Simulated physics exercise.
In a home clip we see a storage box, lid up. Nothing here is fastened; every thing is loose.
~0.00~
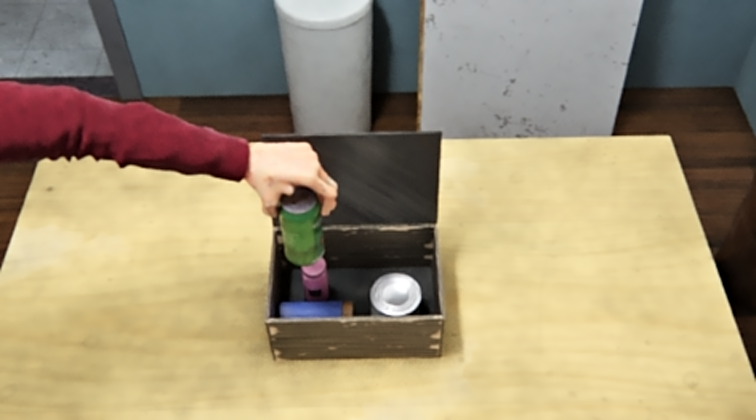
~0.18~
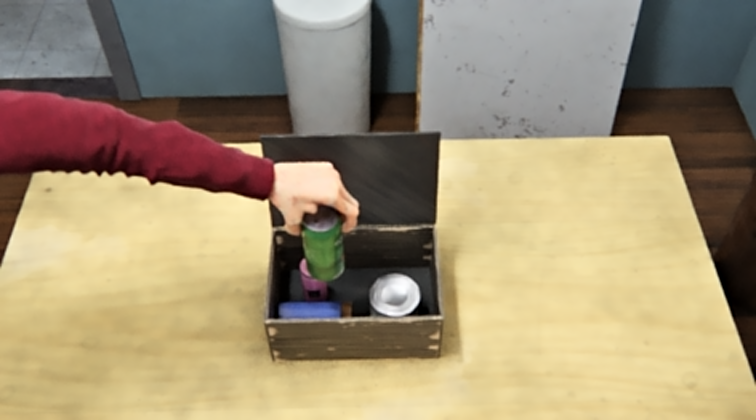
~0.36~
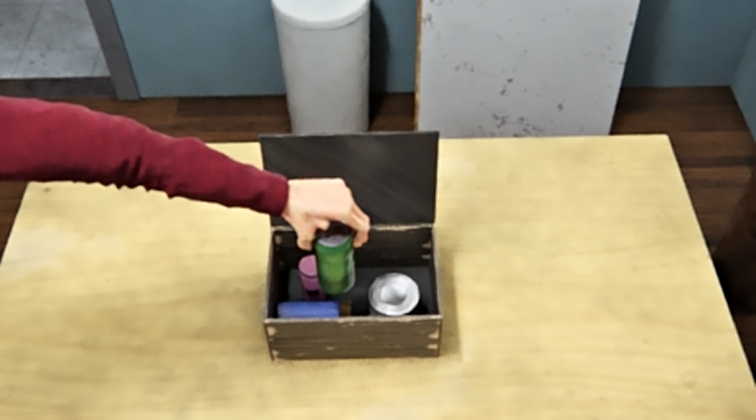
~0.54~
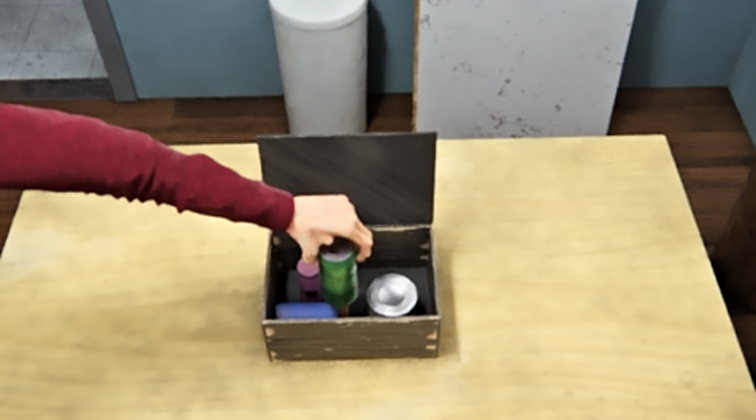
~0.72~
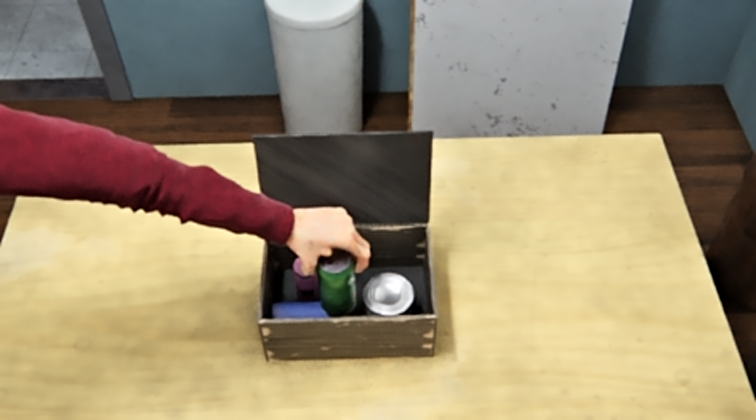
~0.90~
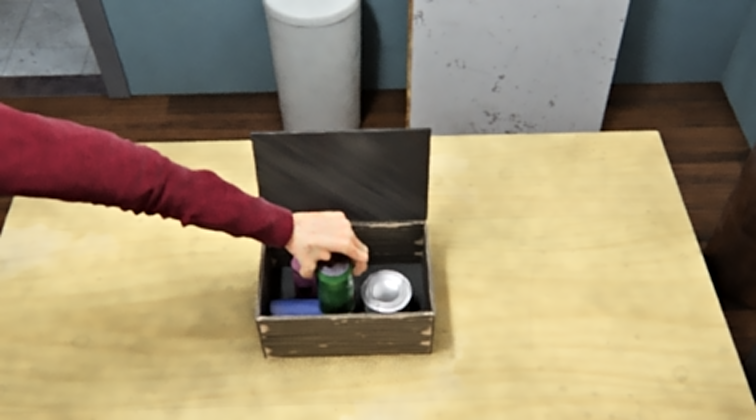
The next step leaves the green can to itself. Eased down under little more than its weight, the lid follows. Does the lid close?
No.
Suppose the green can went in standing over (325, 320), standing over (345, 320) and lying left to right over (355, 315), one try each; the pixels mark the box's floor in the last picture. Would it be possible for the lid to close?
So, first it won't go down, then it goes down fine, and finally it goes down fine.
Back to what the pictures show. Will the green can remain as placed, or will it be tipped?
It ends up tilted.
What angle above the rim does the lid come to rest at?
It comes to about 20°.
After 2.30 s, lid 75° above the rim; green can tipped 28° from how it was near (337, 297).
After 2.70 s, lid 32° above the rim; green can tipped 28° from how it was near (337, 297).
At rest (6.5 s), lid 22° above the rim; left askew, green can; the other 3 in place. Seen from the same camera at the end, green can near (339, 297).
